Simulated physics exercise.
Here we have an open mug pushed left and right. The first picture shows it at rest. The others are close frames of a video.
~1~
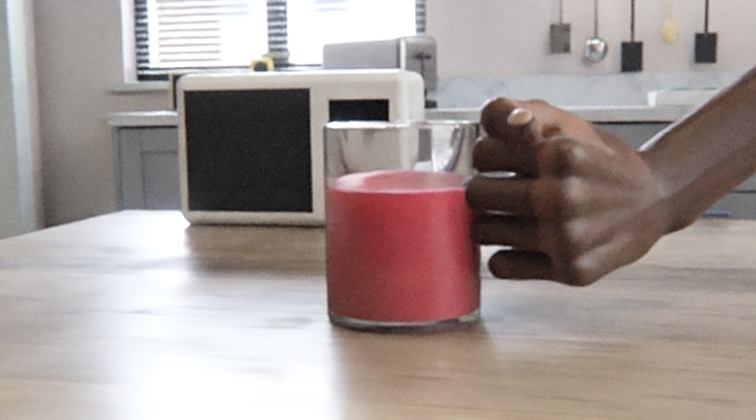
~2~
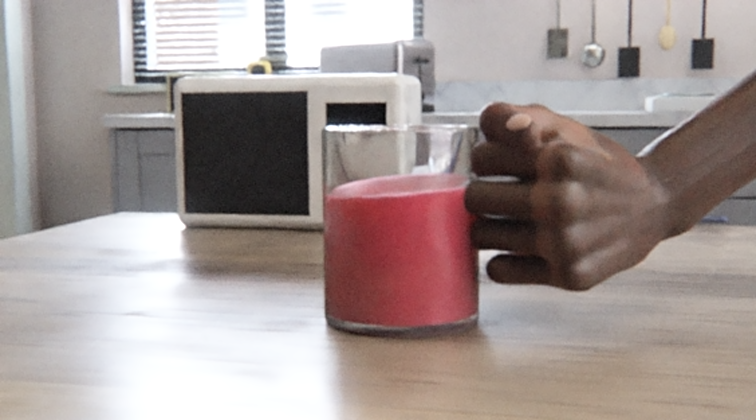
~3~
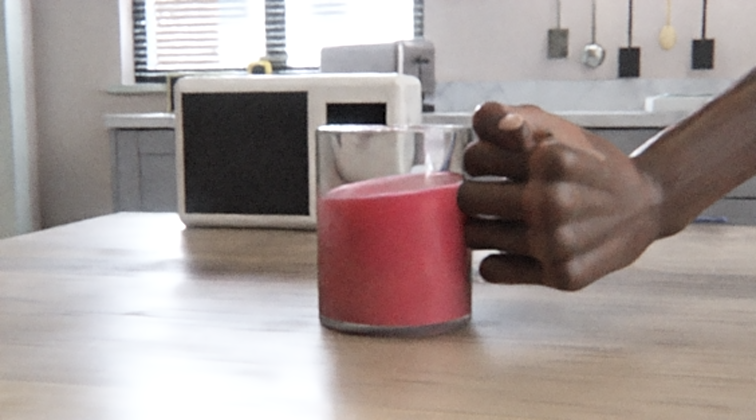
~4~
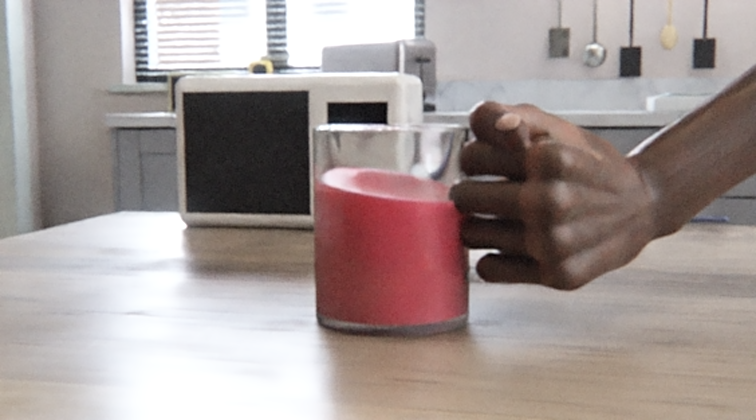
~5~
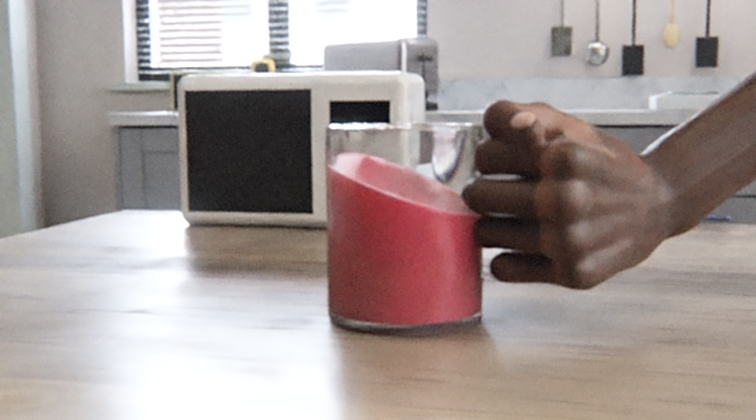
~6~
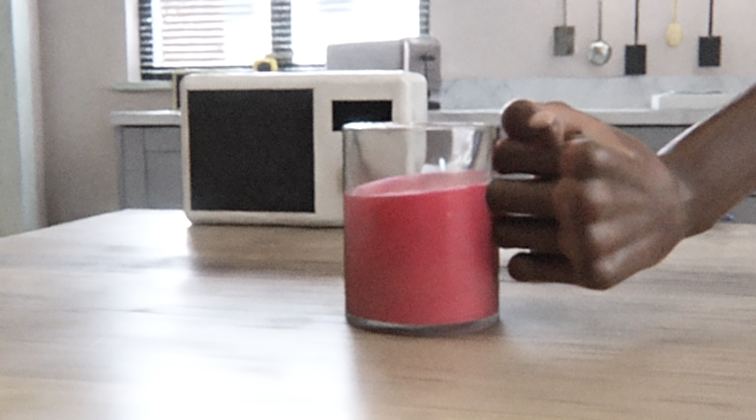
In this clip, a hand holding a clear mug of red liquid on a wooden table shifts it slightly left, then back to the right, as the liquid's surface tilts up on the right, then steeply left, then slightly right.
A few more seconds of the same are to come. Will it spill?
It spills.
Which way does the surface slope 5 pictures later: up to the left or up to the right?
The right-hand side.
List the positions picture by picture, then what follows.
The first frame shows mug (403, 214) about two thirds full; at rest.
The second frame shows mug about two thirds full, surface at (401, 190); surface a little higher on the right.
The third frame shows mug (394, 218) about two thirds full; surface a little higher on the right.
The fourth frame shows mug about two thirds full, surface at (392, 189); surface clearly higher on the left.
The fifth frame shows mug (405, 216) about two thirds full; surface much higher on the left.
The sixth frame shows mug about two thirds full, surface at (422, 187); surface a little higher on the right.
Soon after, the highest wave so far goes over the rim.
In the end, the highest wave so far goes over the rim; some is on the top.
